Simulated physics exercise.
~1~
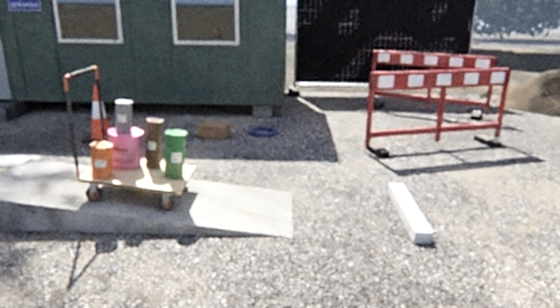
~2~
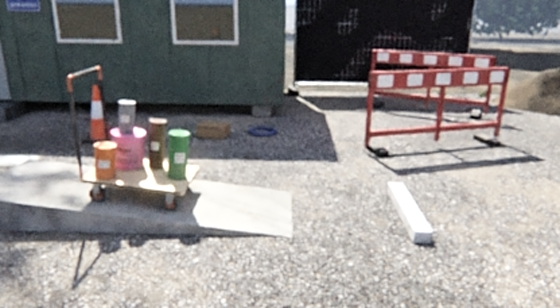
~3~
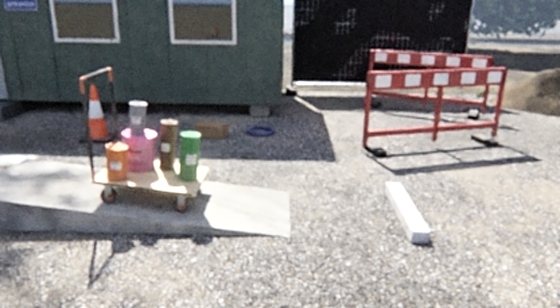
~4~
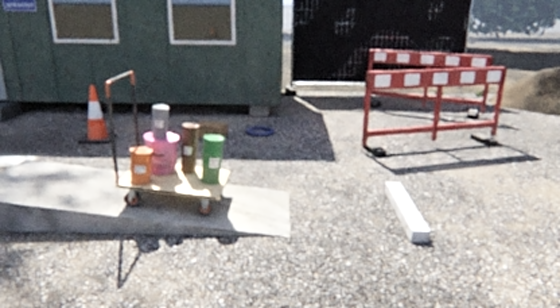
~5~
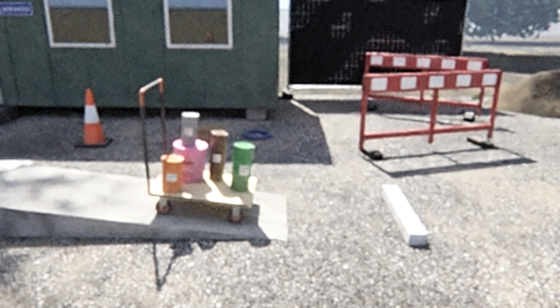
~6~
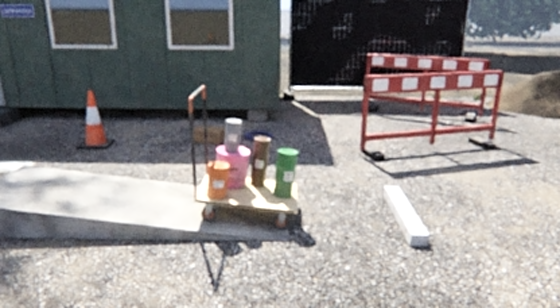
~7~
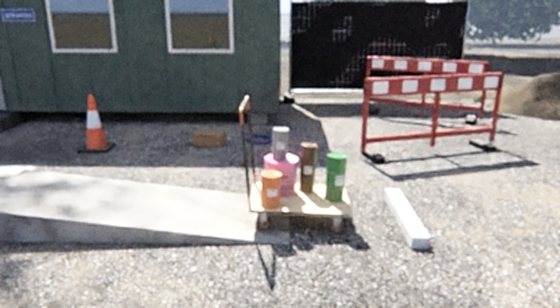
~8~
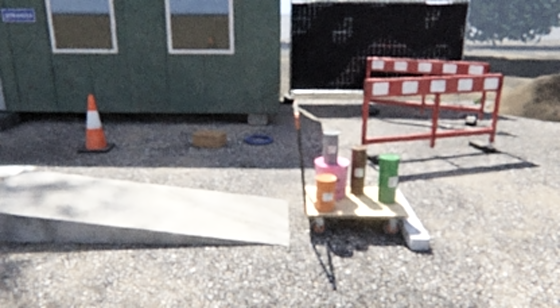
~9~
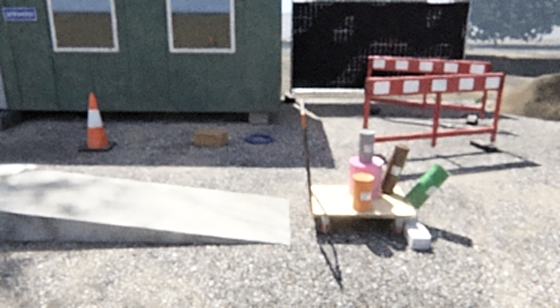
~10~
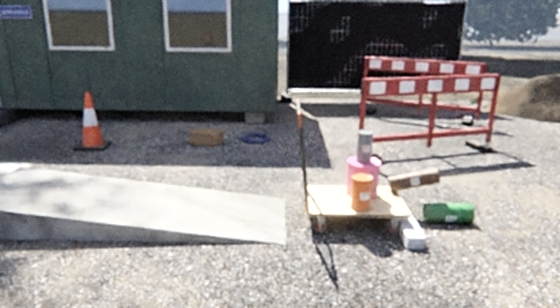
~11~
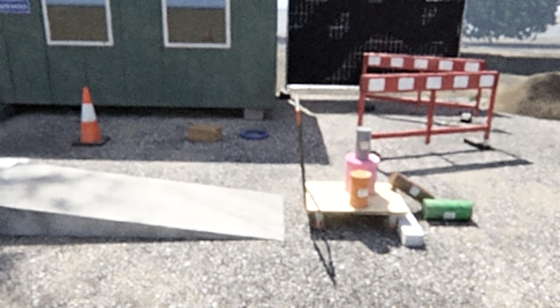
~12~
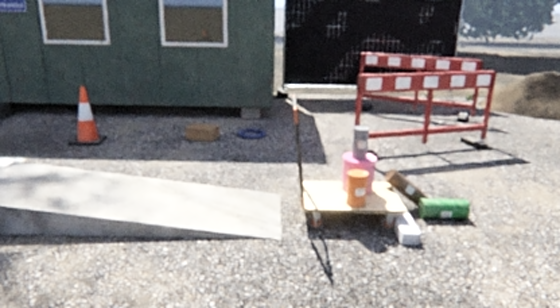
On a sunlit gravel yard beside a green cabin, with a traffic cone and red-and-white barriers nearby, a flat trolley stands on a low concrete ramp carrying a pink pail and orange, grey, brown and green canisters. With nobody holding it, the trolley starts rolling to the right, slowly at first, then faster. It leaves the ramp, crosses the gravel and stops at a white kerb. The green and brown canisters tip over the front edge. The green one ends on its side on the ground, the brown one tipped beside it, while the pail, orange canister and grey canister remain aboard.
